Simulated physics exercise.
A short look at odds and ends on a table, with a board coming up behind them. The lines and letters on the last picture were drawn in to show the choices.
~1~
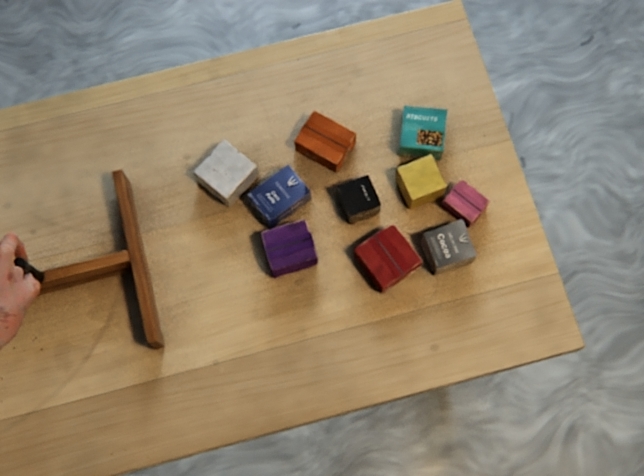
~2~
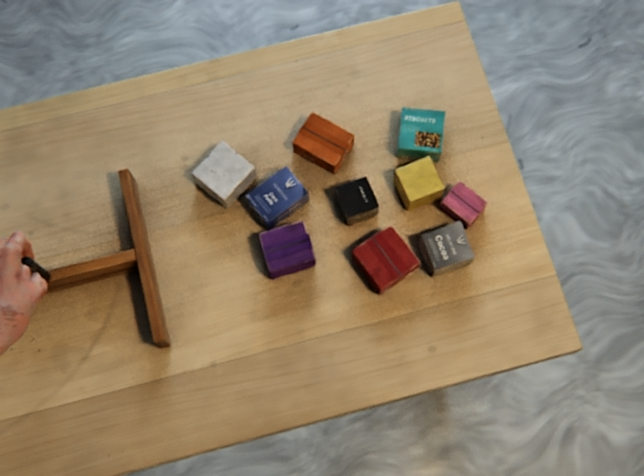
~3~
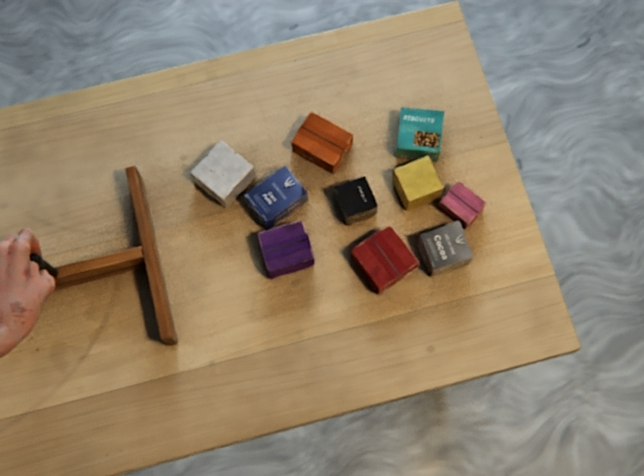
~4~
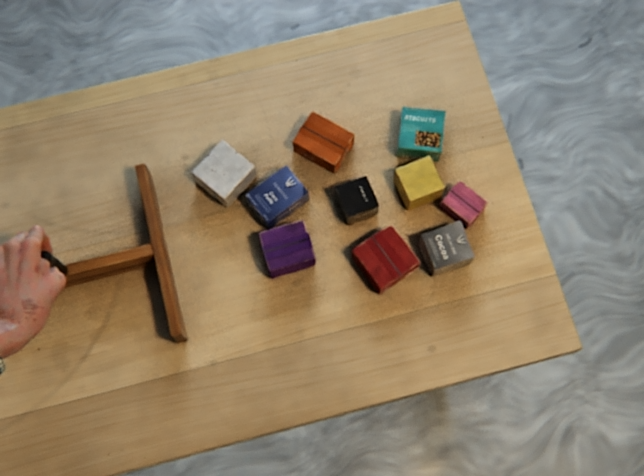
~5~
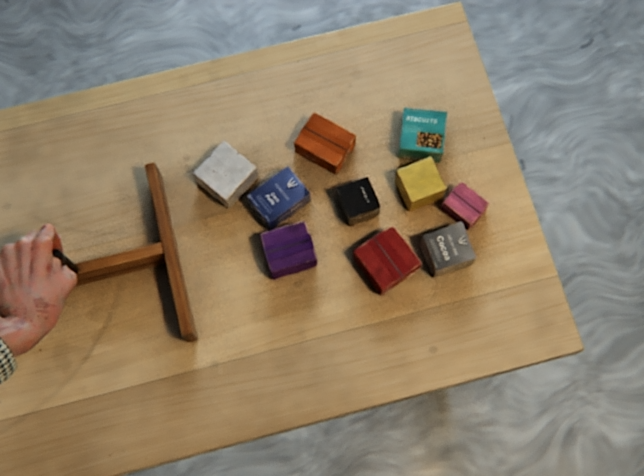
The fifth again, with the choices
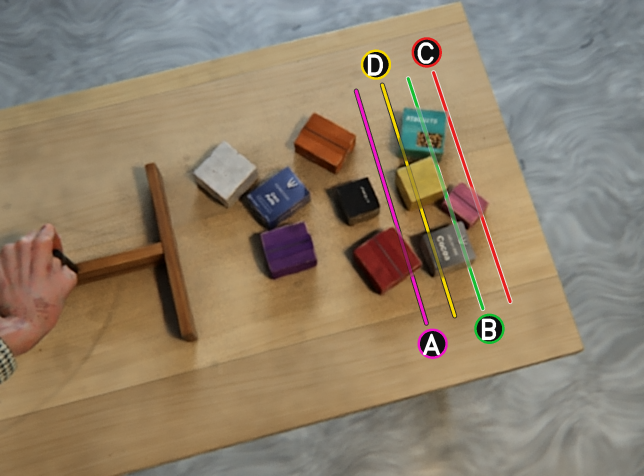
The clip opens on a wooden table with a loose group of small coloured boxes and blocks, while a hand at the left grips a T-shaped wooden board by its handle. The hand slides the board slowly rightward, slightly narrowing the gap to the boxes, which stay in place.
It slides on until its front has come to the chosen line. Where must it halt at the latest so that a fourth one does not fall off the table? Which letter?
The farthest such stop is B.
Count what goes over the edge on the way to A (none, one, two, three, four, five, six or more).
By then, none.
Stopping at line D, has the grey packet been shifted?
By then, yes.
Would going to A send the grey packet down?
By then, no.
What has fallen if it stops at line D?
It is the turquoise box.
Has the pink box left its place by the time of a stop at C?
Yes.
On the copy, A at (390, 202); B at (444, 189); C at (470, 182); D at (417, 195).
On B. First, board (268, 221); orange box (333, 142); white block (281, 157).
Then, board (367, 196); turquoise box (463, 124); yellow block (471, 170).
Finally, board (444, 177); yellow block over the edge; turquoise box over the edge; two fallen.
By contrast, A is within the limit but short; C drops six; D is within the limit but short.
